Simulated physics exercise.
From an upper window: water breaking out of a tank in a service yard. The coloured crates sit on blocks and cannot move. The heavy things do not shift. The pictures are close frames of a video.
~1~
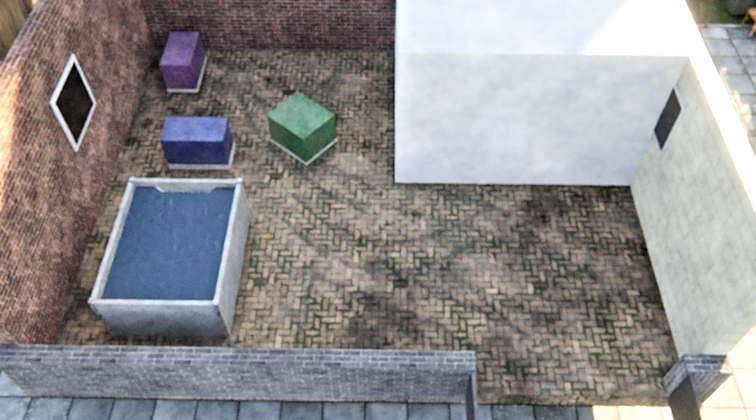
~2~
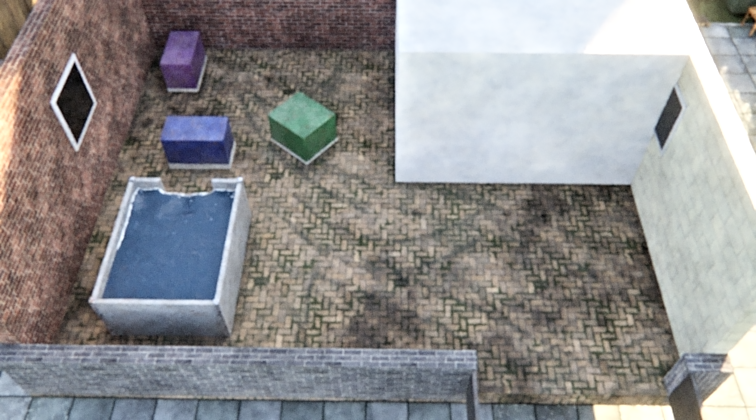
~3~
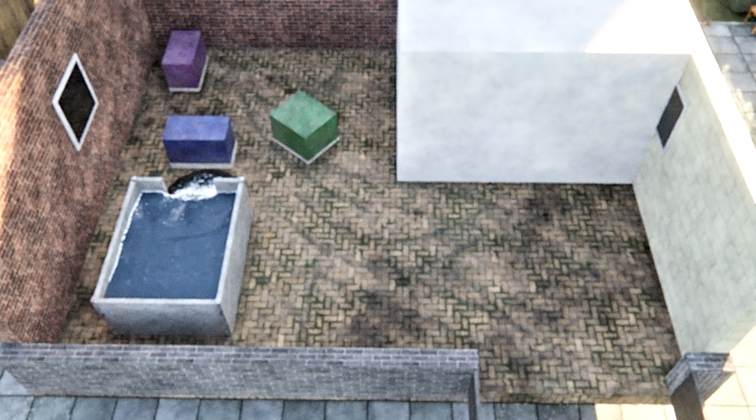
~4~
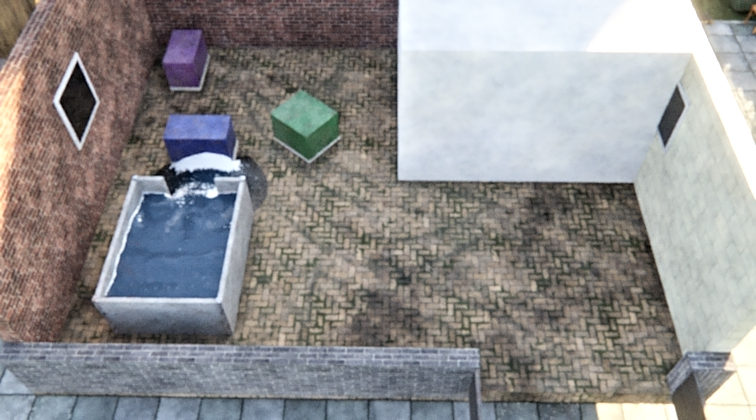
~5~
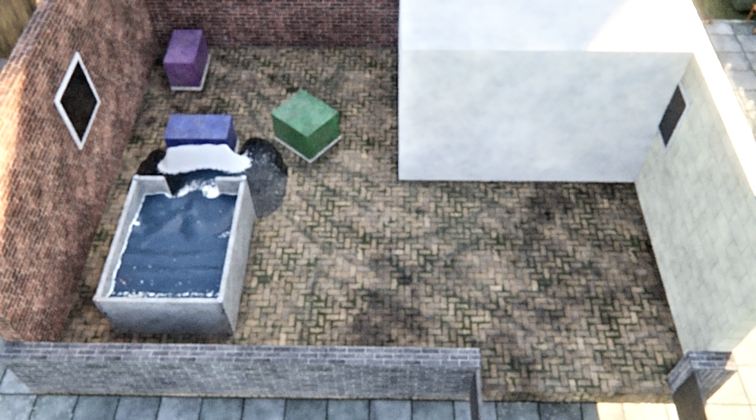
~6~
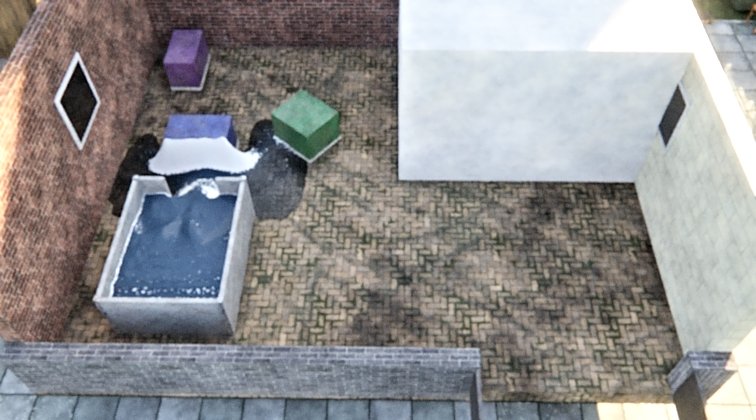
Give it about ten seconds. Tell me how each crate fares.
The blue crate gets wet; the purple crate gets wet; the green crate gets wet.
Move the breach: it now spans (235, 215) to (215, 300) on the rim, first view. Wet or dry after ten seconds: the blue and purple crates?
In short: The blue one keeps dry; the purple one stays dry.
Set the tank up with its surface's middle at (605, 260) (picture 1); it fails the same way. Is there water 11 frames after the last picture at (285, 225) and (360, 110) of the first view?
As listed: Wet, dry.
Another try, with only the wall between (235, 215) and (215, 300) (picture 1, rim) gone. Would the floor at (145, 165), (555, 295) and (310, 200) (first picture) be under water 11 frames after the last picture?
One after the other: Free of water, awash, dry.
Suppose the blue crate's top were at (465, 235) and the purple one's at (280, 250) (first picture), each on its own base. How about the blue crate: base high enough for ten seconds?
In short: The blue one keeps dry.
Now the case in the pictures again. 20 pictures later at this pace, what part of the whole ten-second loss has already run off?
Roughly 0 per cent.
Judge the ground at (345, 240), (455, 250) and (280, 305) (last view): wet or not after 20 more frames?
In that order: Awash, awash, not flooded.
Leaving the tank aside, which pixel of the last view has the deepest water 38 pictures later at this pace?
Close to (206, 172).
A moment on, water covers 15 % of the floor; the blue crate water round its plinth, the purple crate not reached, the green crate water round its plinth.
Next, water covers 40 % of the floor; the blue crate water round its plinth, the purple crate water round its plinth, the green crate water round its plinth.
Then, water covers 65 % of the floor; the blue crate water round its plinth, the purple crate water round its plinth, the green crate water round its plinth.
Later, water covers 95 % of the floor; the blue crate water round its plinth, the purple crate water round its plinth, the green crate water round its plinth.
In the end, water covers 95 % of the floor; the blue crate was topped, the purple crate was topped, the green crate was topped.
